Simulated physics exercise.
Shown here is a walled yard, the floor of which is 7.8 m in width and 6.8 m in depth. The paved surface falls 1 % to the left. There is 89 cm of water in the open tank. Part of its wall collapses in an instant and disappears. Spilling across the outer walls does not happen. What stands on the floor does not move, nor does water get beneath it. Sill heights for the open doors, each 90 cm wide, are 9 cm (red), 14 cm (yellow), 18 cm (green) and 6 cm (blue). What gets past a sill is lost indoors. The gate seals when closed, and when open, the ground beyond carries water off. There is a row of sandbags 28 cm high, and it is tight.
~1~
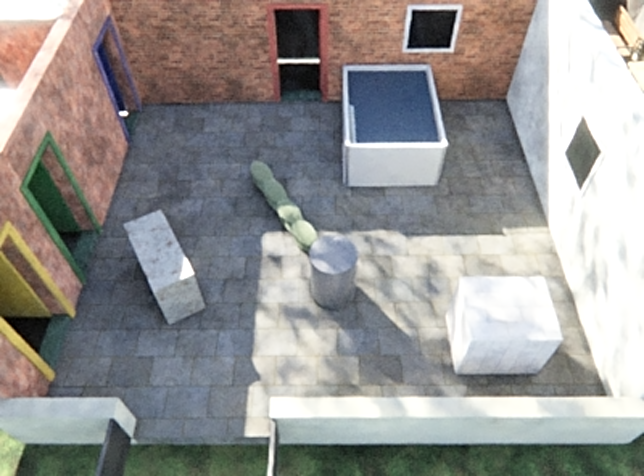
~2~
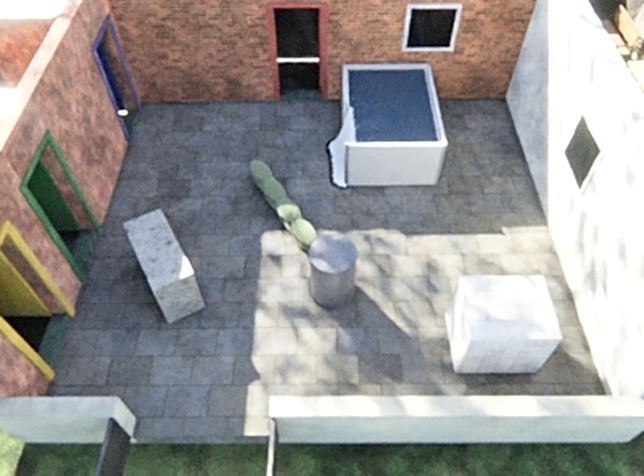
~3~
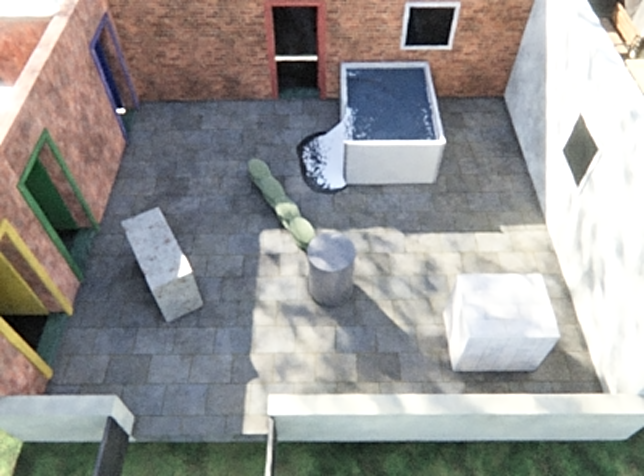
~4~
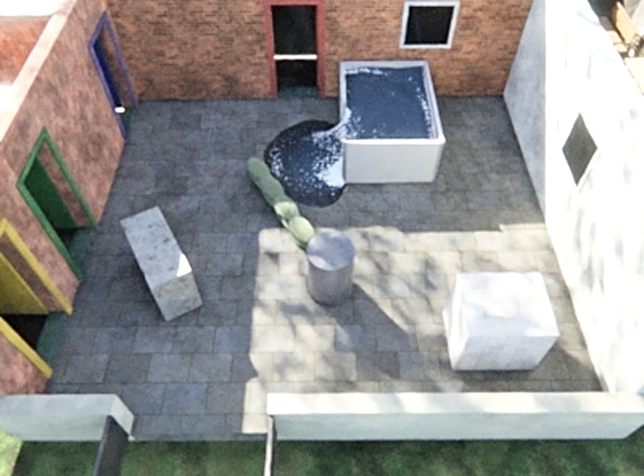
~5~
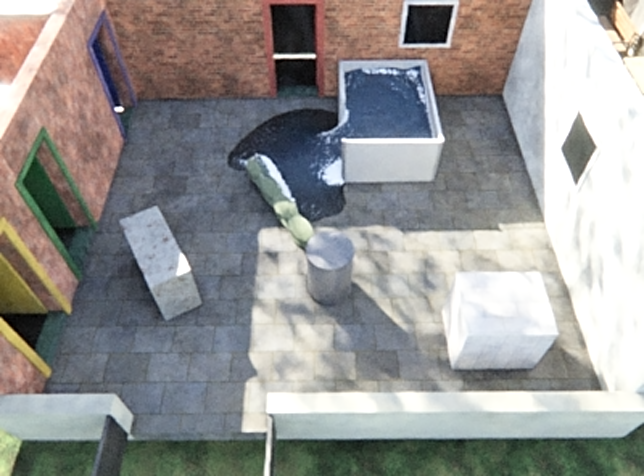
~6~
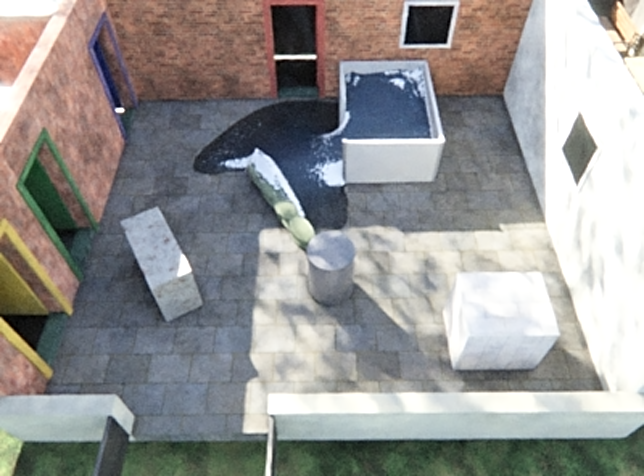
Water sits still in an open white tank in a paved, walled yard until part of the tank's left side vanishes and a pale stream pours through the gap. It spreads across the paving as a dark pool, reaches the row of green sandbags, and extends farther left around their upper end.
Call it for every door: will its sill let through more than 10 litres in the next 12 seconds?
Red door - it will not, yellow door - it will not, green door - it will not, blue door - it will.
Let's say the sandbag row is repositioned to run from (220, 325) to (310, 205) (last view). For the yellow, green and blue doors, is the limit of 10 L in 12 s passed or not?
Checking the limit, yellow is fine, green is too much, blue is too much.
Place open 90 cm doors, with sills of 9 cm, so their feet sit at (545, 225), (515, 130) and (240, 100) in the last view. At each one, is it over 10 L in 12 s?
Per doorway, in order: Insufficient / insufficient / sufficient.
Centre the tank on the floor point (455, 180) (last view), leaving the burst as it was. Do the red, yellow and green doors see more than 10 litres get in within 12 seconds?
Against the limit, the red door exceeds it, the yellow door stays within it and the green door stays within it.
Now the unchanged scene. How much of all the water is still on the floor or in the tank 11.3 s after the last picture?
70 %.
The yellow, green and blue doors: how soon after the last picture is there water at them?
Arrival times: Yellow 2.2 seconds, green 1.6 seconds, blue 0.6 seconds.
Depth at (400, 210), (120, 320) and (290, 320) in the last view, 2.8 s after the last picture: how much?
Depths in turn: Roughly 2, 1 and 0 centimetres.
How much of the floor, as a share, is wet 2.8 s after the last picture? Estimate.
55 %.
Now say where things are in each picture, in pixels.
In the first frame, the open tank at (391, 106) is whole and still, 89 cm deep.
In the second frame, the front is at (344, 187), 0.7 m from the gap at (347, 150); 0.2 m2 of floor is under water; 89 cm left at the back of the open tank.
In the third frame, the front is at (304, 144), 0.9 m from the gap at (345, 149); 1.0 m2 of floor is under water; 87 cm left at the back of the open tank.
In the fourth frame, water pours out at (345, 149) and has run 1.5 m, to (269, 152); typically 10 cm deep outside, 78 cm at the open tank's back.
In the fifth frame, the front is at (235, 153), 2.1 m from the gap at (344, 149); 4.0 m2 of floor is under water; 76 cm left at the back of the open tank.
In the sixth frame, water pours out at (345, 149) and has run 2.8 m, to (199, 168); typically 6 cm deep outside, 74 cm at the open tank's back.
Then, 0.7 s after the last picture water covers 25 % of the floor and is deepest (54 cm) near (277, 183); red door 6 cm at the sill, 0 L in, yellow door not reached, green door not reached, blue door 11 cm at the sill, 3 L in.
Then, 1.5 s after the last picture water covers 45 % of the floor and is deepest (48 cm) near (147, 105); red door 2 cm at the sill, 0 L in, yellow door not reached, green door not reached, blue door 32 cm at the sill, 107 L in.
Then, 2.8 s after the last picture water covers 55 % of the floor and is deepest (29 cm) near (147, 105); red door 4 cm at the sill, 0 L in, yellow door 3 cm at the sill, 0 L in, green door 10 cm at the sill, 0 L in, blue door 26 cm at the sill, 348 L in.
Then, 6.3 s after the last picture water covers 85 % of the floor and is deepest (16 cm) near (133, 122); red door 3 cm at the sill, 0 L in, yellow door 5 cm at the sill, 0 L in, green door 9 cm at the sill, 0 L in, blue door 16 cm at the sill, 643 L in.
Then, 11.3 s after the last picture water covers 95 % of the floor and is deepest (10 cm) near (37, 416); red door 3 cm at the sill, 0 L in, yellow door 9 cm at the sill, 0 L in, green door 7 cm at the sill, 0 L in, blue door 9 cm at the sill, 737 L in.
